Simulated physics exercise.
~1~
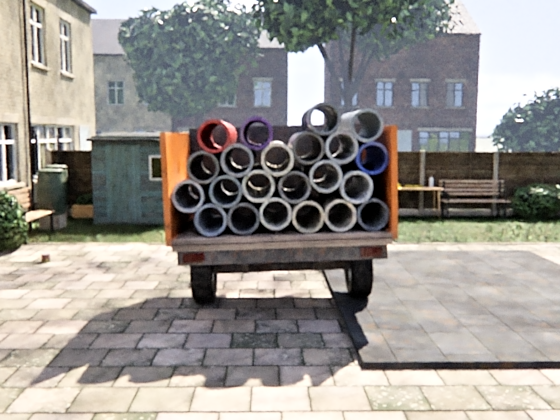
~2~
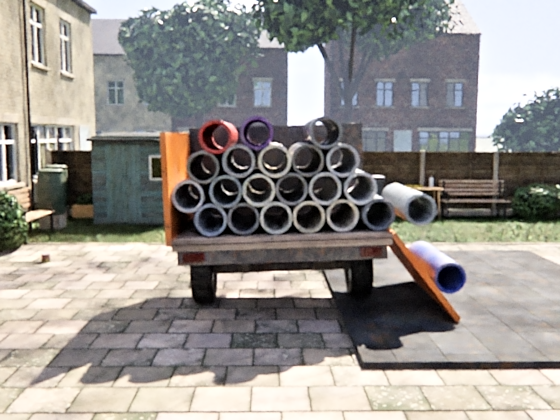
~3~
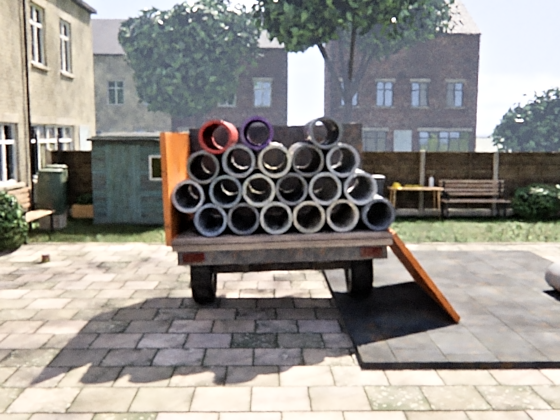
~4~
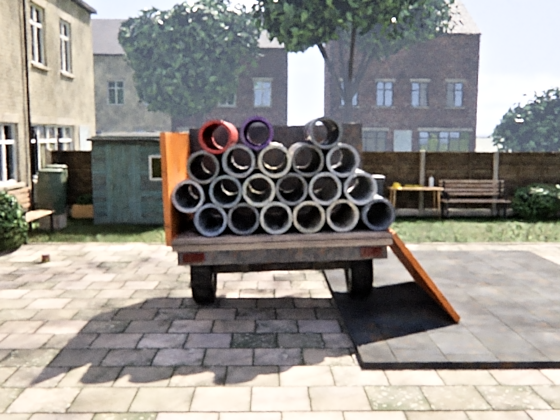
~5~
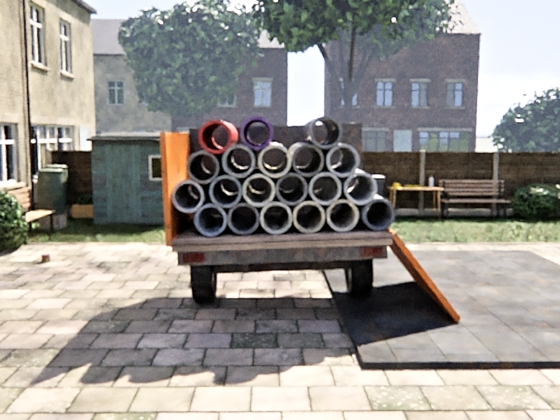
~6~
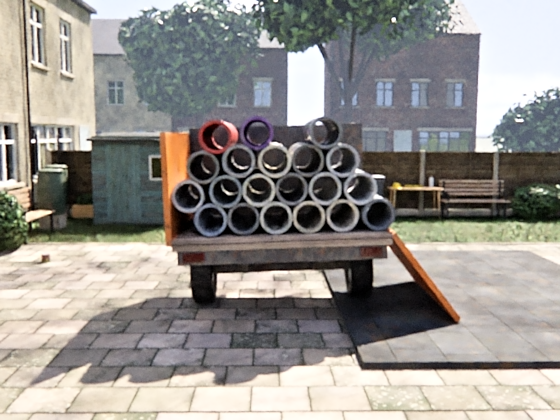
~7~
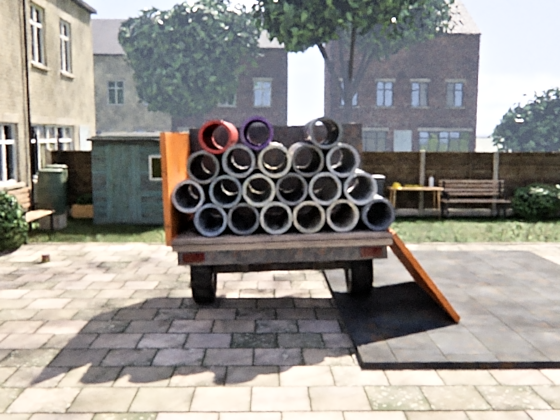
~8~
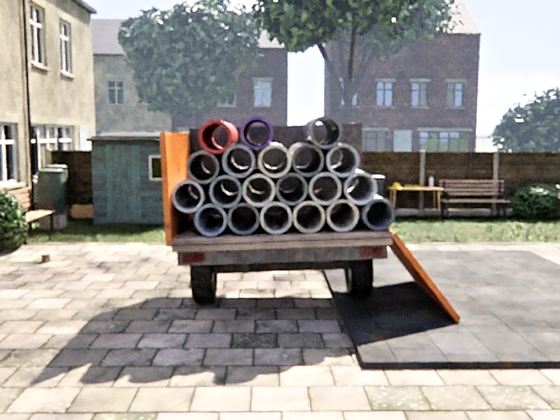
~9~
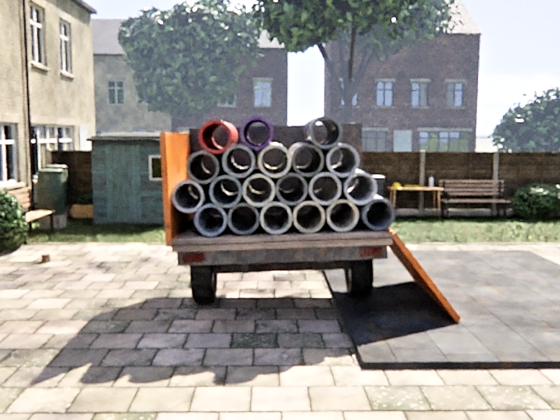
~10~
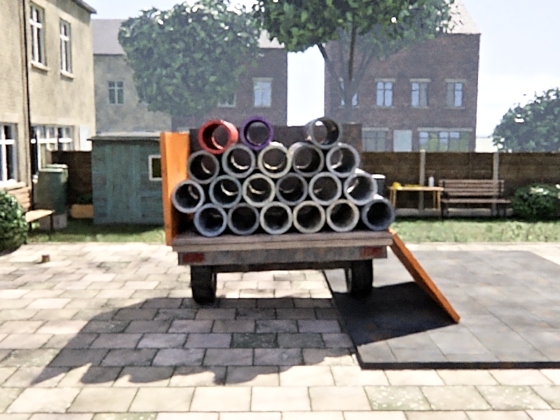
At first, a trailer seen from behind stands still on a paved yard, stacked with thick-walled grey pipes between two orange side boards, with one red, one purple and one blue pipe among them. Then the right side board drops and hangs slanting down to the ground. The blue pipe and a grey one roll off the right side of the trailer and quickly pass out of view to the right. The rest of the stack settles almost at once and stays put. At the end, the red and purple pipes still rest on top, and the right board leans open.
